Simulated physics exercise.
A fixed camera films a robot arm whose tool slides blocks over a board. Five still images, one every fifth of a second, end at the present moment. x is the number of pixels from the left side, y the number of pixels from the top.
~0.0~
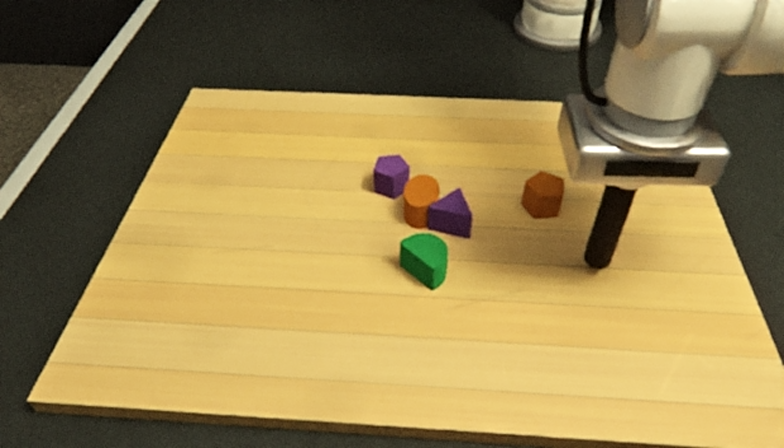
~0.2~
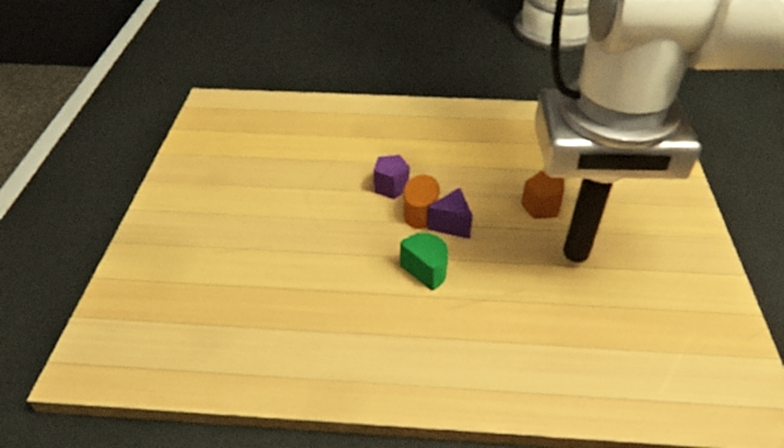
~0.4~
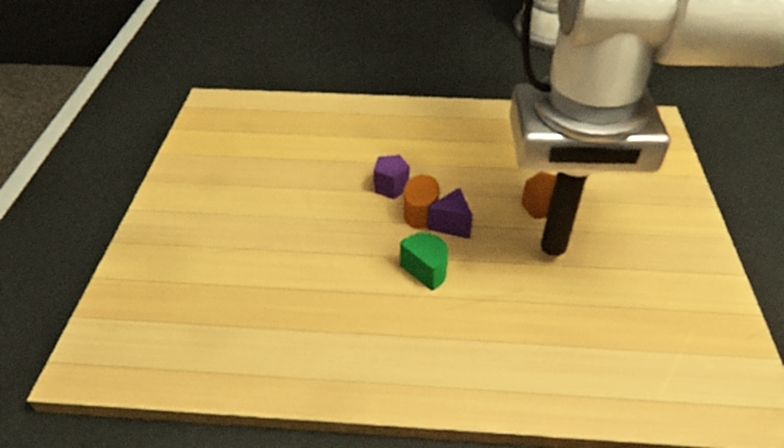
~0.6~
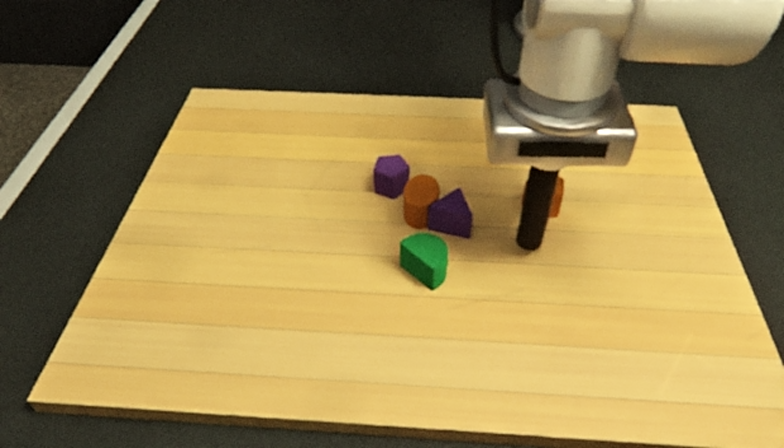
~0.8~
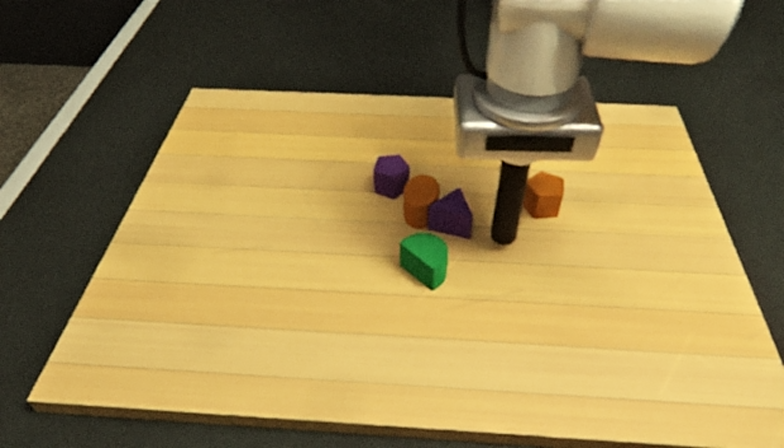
On a wooden board, a robot arm's black rod moving left past an orange block while the coloured blocks stay still.
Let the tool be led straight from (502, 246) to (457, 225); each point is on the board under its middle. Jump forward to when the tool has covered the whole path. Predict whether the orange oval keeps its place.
That block slides.
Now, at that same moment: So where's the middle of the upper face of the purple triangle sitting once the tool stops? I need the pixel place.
At roughly (432, 203).
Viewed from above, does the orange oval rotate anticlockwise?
Final answer: No.
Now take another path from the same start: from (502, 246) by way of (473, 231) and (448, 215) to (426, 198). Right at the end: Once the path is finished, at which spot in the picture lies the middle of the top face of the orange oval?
Its top face will be centred at roughly (398, 184).
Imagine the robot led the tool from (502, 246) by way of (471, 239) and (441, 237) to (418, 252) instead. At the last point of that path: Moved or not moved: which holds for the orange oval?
It is shoved along.
What follows on the original path. Halfway along, tool at (480, 227); nothing pushed yet.
At the end, tool at (457, 217); orange oval at (411, 187), turned 30° clockwise; green D-shaped block not moved; purple triangle at (432, 203).
